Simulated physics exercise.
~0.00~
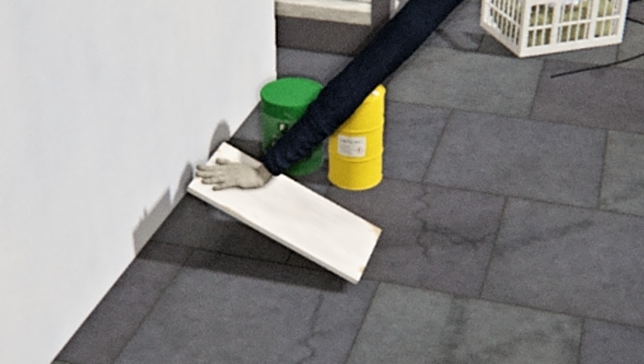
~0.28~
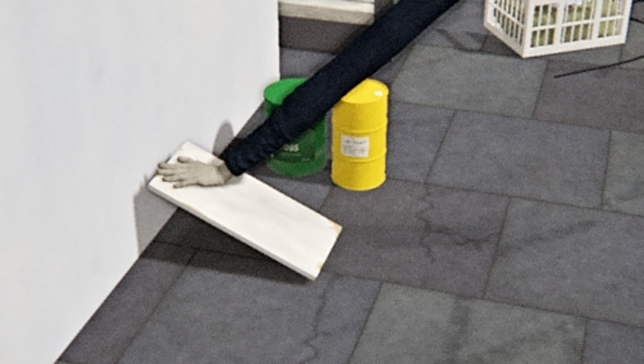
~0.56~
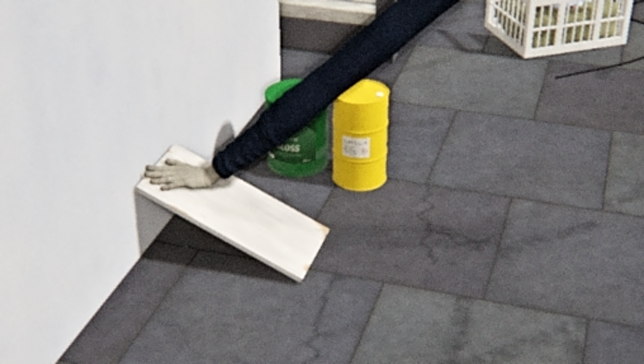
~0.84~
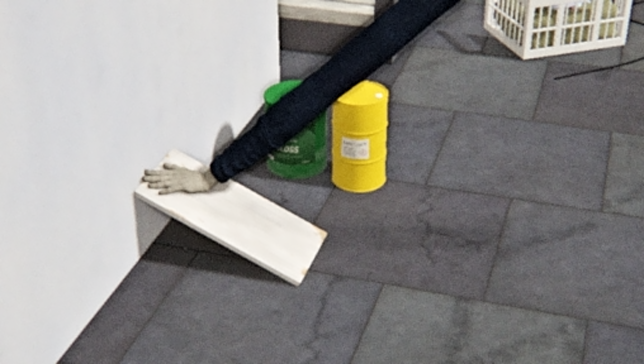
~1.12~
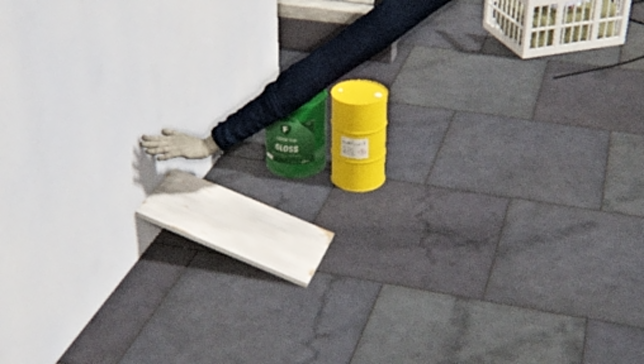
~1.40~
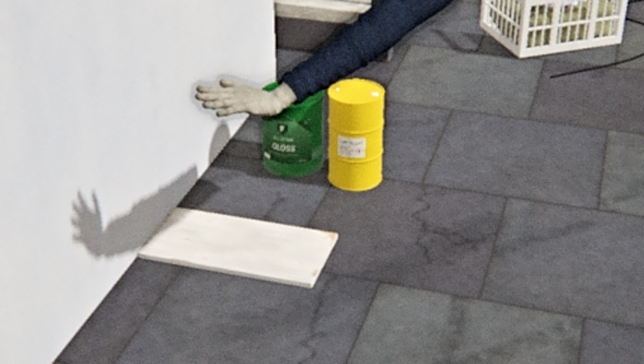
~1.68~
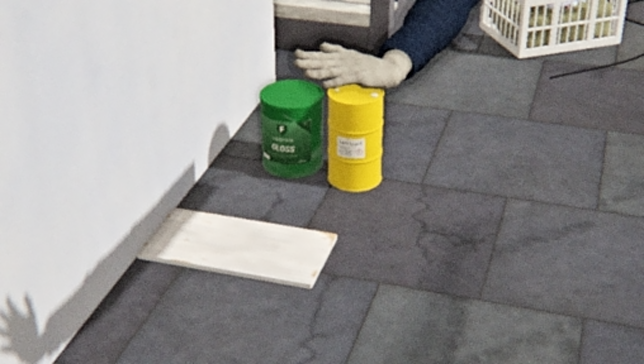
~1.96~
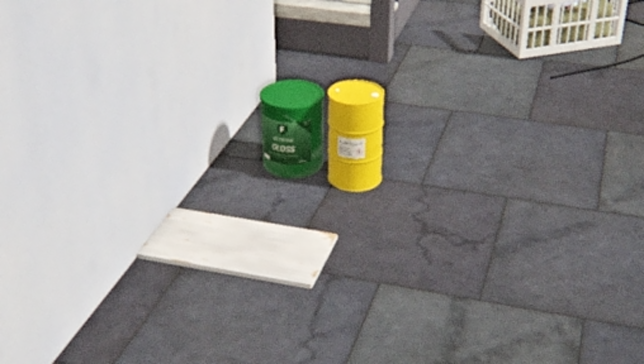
At the start, a gloved hand at the end of a dark-sleeved arm holds a white board at a slant above a grey tiled floor, beside a white wall, with a green pail and a yellow canister standing behind it. The hand moves the board left and props its upper end against the wall. It holds the board there briefly, then lets go and draws back. The board slides down the wall and drops flat onto the tiles. The arm withdraws past the containers and out of view, leaving the board lying by the wall and the pail and canister still upright.
